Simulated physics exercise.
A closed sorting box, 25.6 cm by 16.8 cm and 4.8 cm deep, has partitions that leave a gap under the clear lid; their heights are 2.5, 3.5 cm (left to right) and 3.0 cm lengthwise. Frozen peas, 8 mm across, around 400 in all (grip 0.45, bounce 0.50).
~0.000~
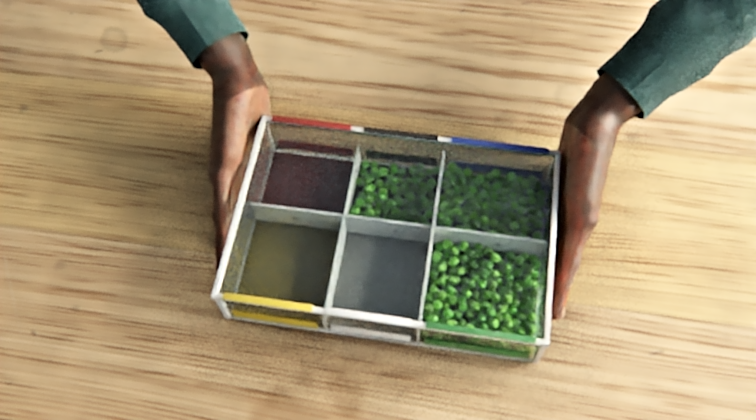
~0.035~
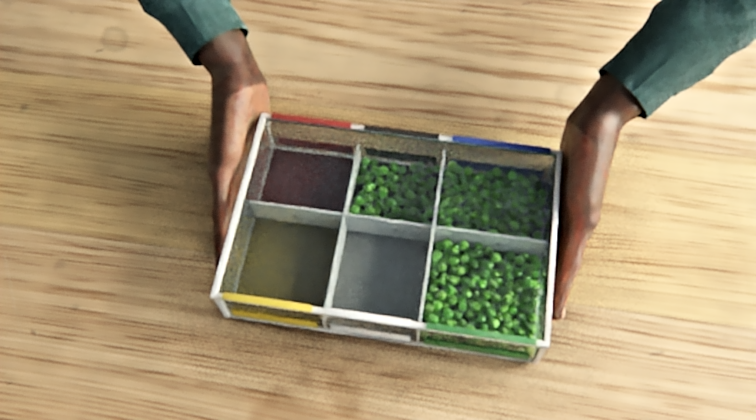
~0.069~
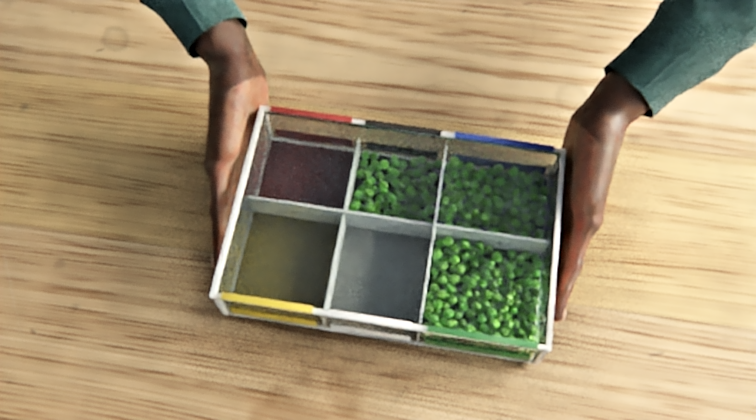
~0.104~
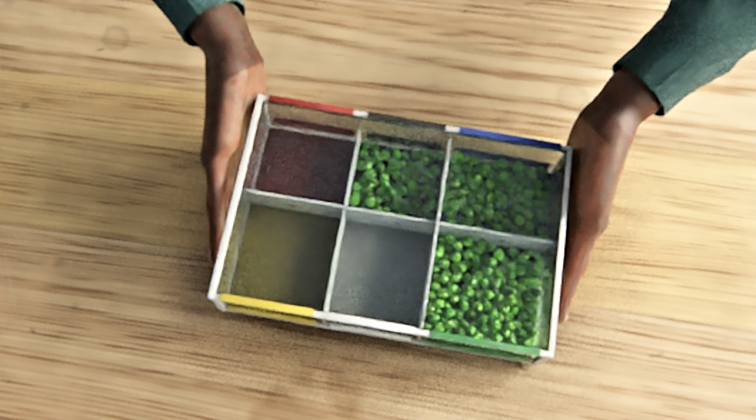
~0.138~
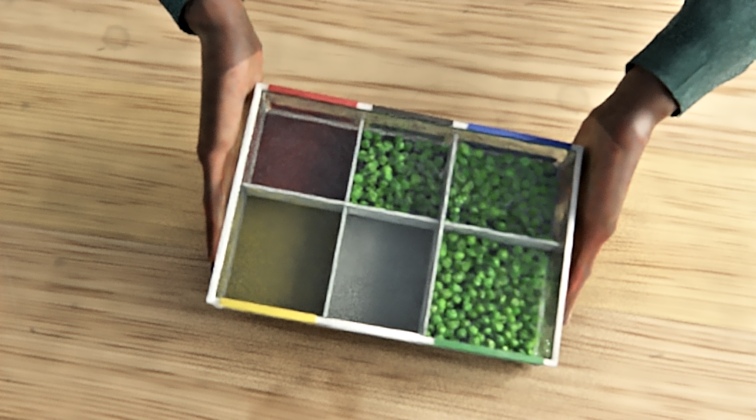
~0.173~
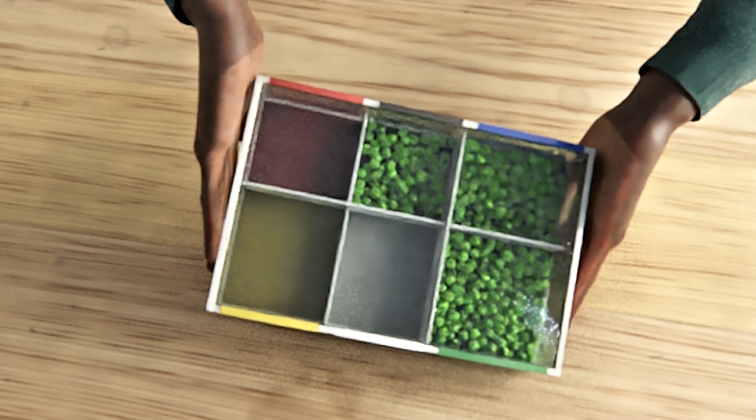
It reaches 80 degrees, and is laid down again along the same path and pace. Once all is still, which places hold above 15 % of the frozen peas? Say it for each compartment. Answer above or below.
Red compartment: Below; blue compartment: Above; green compartment: Above; yellow compartment: Below; white compartment: Below; black compartment: Below.
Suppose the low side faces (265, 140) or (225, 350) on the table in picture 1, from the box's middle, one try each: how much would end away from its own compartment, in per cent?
About 30 and 40 per cent.
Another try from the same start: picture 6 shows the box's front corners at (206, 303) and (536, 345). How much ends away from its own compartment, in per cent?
It would be near 30 per cent.
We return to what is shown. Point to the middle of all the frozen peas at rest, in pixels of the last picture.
At about (490, 301).
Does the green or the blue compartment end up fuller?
The green one has more.
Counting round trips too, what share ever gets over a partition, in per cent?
Some 30 per cent.
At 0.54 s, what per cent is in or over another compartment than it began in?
Some 15 per cent.
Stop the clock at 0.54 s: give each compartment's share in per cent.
Red 0, blue 30, green 50, yellow 0, white 5, black 15.
Then, at 0.54 s, tilt 78 degrees; blue 30 %, green 50 %, white 5 %, black 15 %.
Then, at 0.79 s, tilt 30 degrees; blue 20 %, green 65 %, white 5 %, black 10 %.
After 1.14 s, tilt 0 degrees; blue 20 %, green 65 %, white 5 %, black 10 %.
In the end, at 1.7 s, red 0 %, blue 20 %, green 65 %, yellow 0 %, white 10 %, black 10 %.
